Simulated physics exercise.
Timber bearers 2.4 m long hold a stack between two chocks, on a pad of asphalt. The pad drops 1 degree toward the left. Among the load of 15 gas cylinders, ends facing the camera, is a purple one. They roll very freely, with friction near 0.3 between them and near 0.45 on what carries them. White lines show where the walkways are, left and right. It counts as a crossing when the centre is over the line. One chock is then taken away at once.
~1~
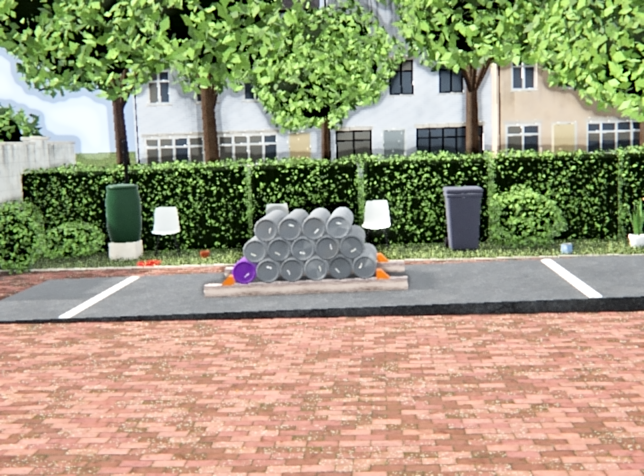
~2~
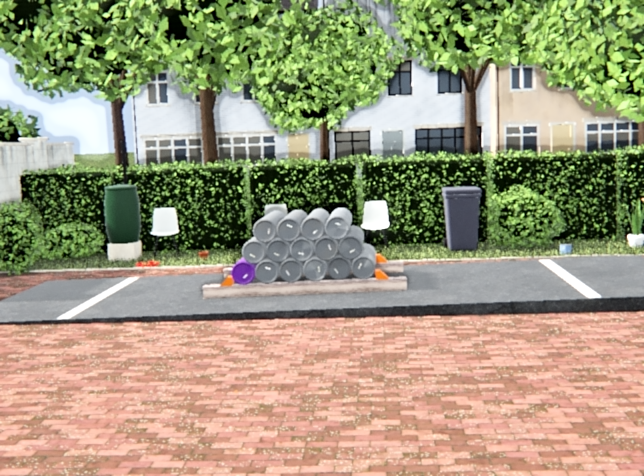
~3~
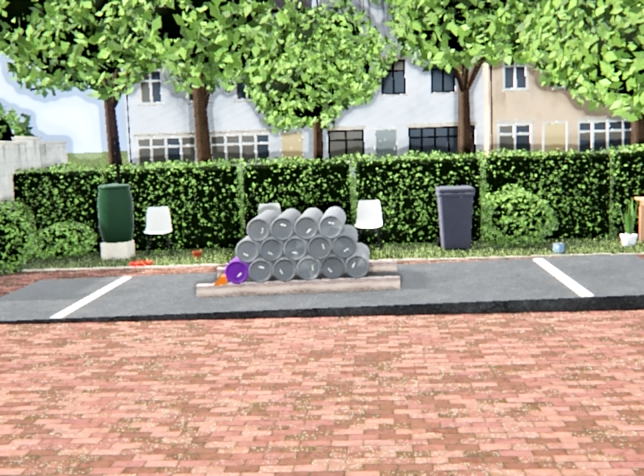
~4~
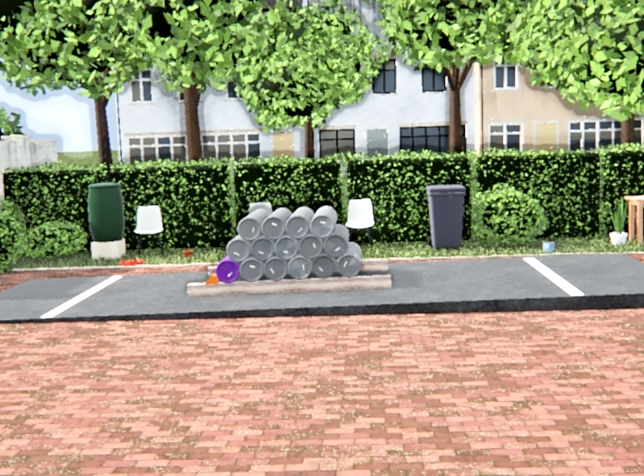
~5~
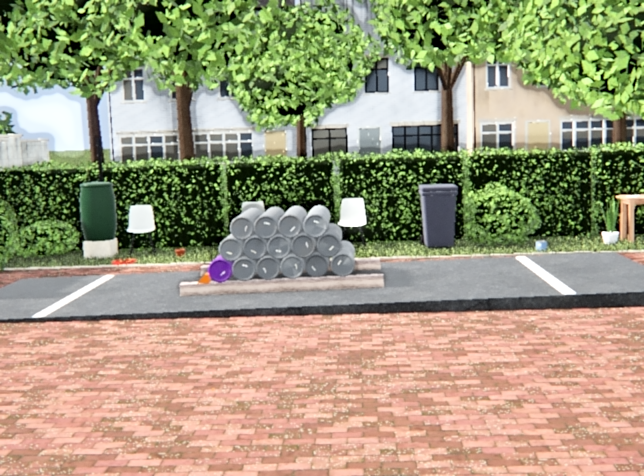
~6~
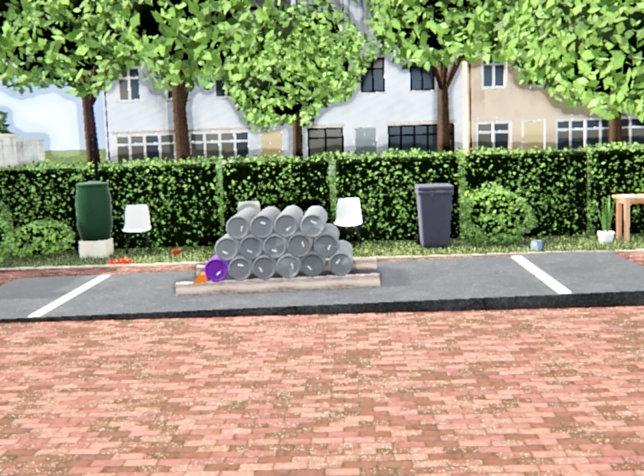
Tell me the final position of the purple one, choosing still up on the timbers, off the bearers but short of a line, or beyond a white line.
Still up on the timbers.
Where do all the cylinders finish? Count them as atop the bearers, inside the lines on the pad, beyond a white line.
12, 3 and 0.
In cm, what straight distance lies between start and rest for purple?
For purple, around 0.
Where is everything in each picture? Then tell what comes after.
Purple (244, 272); both chocks in; lines at (90, 302) and (577, 283); the pad slopes 1° down to the left; 6 of the 15 form the bottom row, in the first frame.
Purple (243, 273), in the second frame.
Purple (237, 272); right chock gone, in the third frame.
Purple (228, 271), in the fourth frame.
Purple (220, 271), in the fifth frame.
Purple (216, 270); lines at (60, 301) and (547, 279), in the sixth frame.
Then, 0.3 s past the sixth picture, purple is on the bearers, 50 cm from the bearers' left end; 0 of 15 have crossed.
Finally (6.1 s after the last picture), purple is on the bearers, 50 cm from the bearers' left end; 0 of 15 have crossed.
